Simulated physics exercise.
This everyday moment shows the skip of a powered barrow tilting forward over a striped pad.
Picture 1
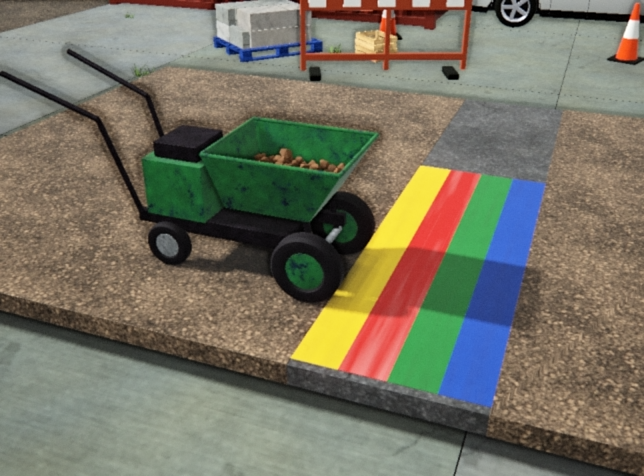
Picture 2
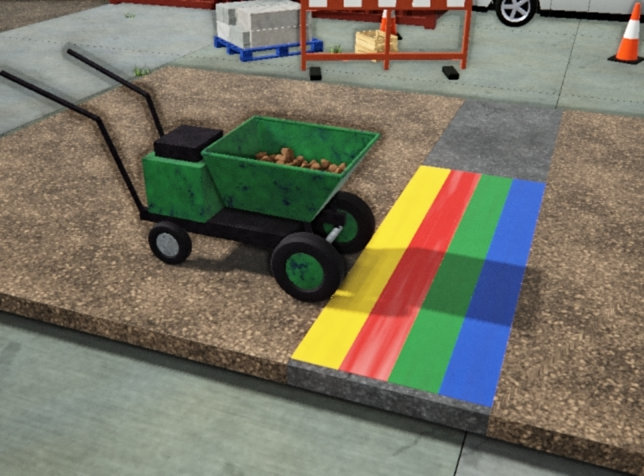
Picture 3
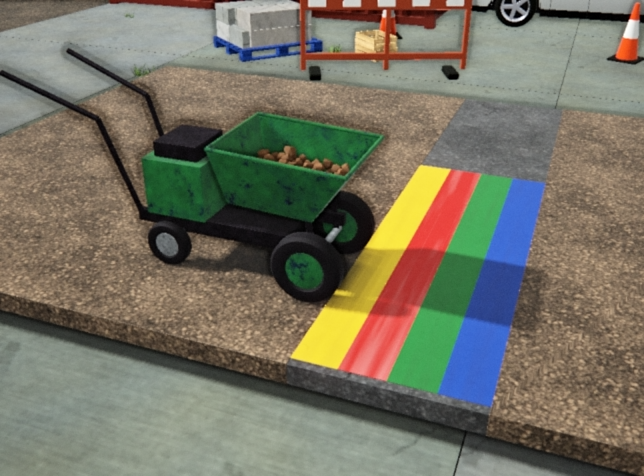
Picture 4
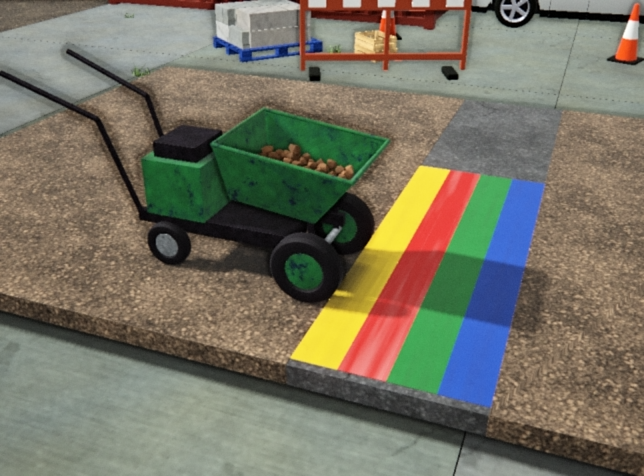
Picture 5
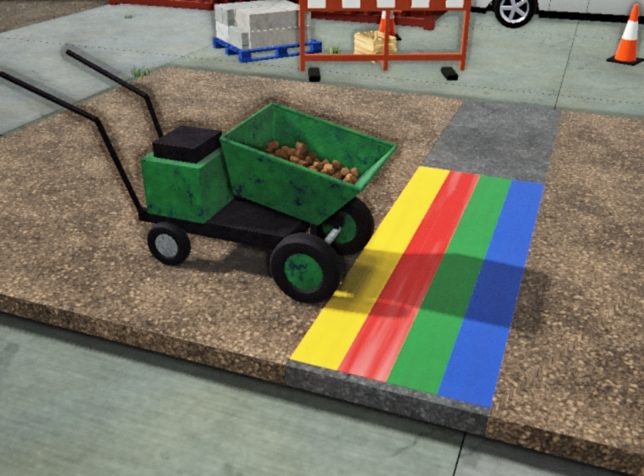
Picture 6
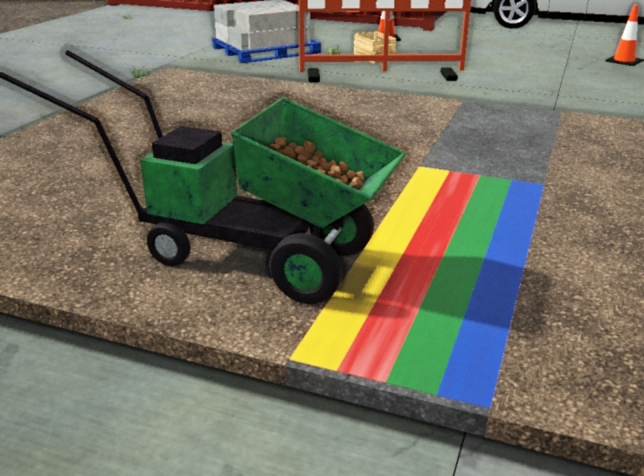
A green powered barrow stood still beside a pad striped yellow, red, green and blue, its skip holding brown clods. The skip stayed level briefly, then tilted forward slowly, its front lip dipping toward the right.
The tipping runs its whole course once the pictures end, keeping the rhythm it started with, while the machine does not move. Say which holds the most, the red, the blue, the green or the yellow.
I would say the green one.
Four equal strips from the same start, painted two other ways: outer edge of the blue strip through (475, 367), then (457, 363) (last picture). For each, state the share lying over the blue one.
First 30 in a hundred, then 40 in a hundred.
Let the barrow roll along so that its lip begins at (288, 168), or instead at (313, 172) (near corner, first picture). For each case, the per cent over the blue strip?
0 and 10 in a hundred, in that order.
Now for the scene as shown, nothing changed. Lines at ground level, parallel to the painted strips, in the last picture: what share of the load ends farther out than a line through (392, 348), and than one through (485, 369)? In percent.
Close to 80 per cent, then close to 10 per cent.
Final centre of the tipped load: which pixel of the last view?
The centre comes to rest near (455, 297).
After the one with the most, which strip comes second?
Just behind the leader sits the blue one.
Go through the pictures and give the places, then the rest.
The first frame shows lip of the skip (340, 176), level; top of the load (280, 174), clay clods; yellow strip (335, 330); red strip (380, 340); green strip (427, 351); blue strip (476, 362).
The second frame shows lip of the skip (342, 177), level; top of the load (281, 174).
The third frame shows lip of the skip (346, 179), tipped barely; top of the load (283, 172).
The fourth frame shows lip of the skip (353, 184), tipped a little; top of the load (279, 168).
The fifth frame shows lip of the skip (361, 190), tipped a little; top of the load (285, 166).
The sixth frame shows lip of the skip (371, 198), tipped clearly; top of the load (278, 160); yellow strip (334, 331); red strip (379, 341); green strip (426, 352); blue strip (475, 363).
Just after the last frame, skip tipped steeply; every one in the skip.
A moment on, skip tipped right over; almost all in the skip; about a tenth over the green strip.
Further on, skip tipped right over; roughly a quarter in the skip; just a few over the red strip; roughly half over the green strip; roughly a quarter over the blue strip; just a few off the paint.
When it is over, skip tipped right over; roughly a quarter in the skip; not one over the yellow strip; just a few over the red strip; roughly half over the green strip; roughly a quarter over the blue strip; just a few off the paint.
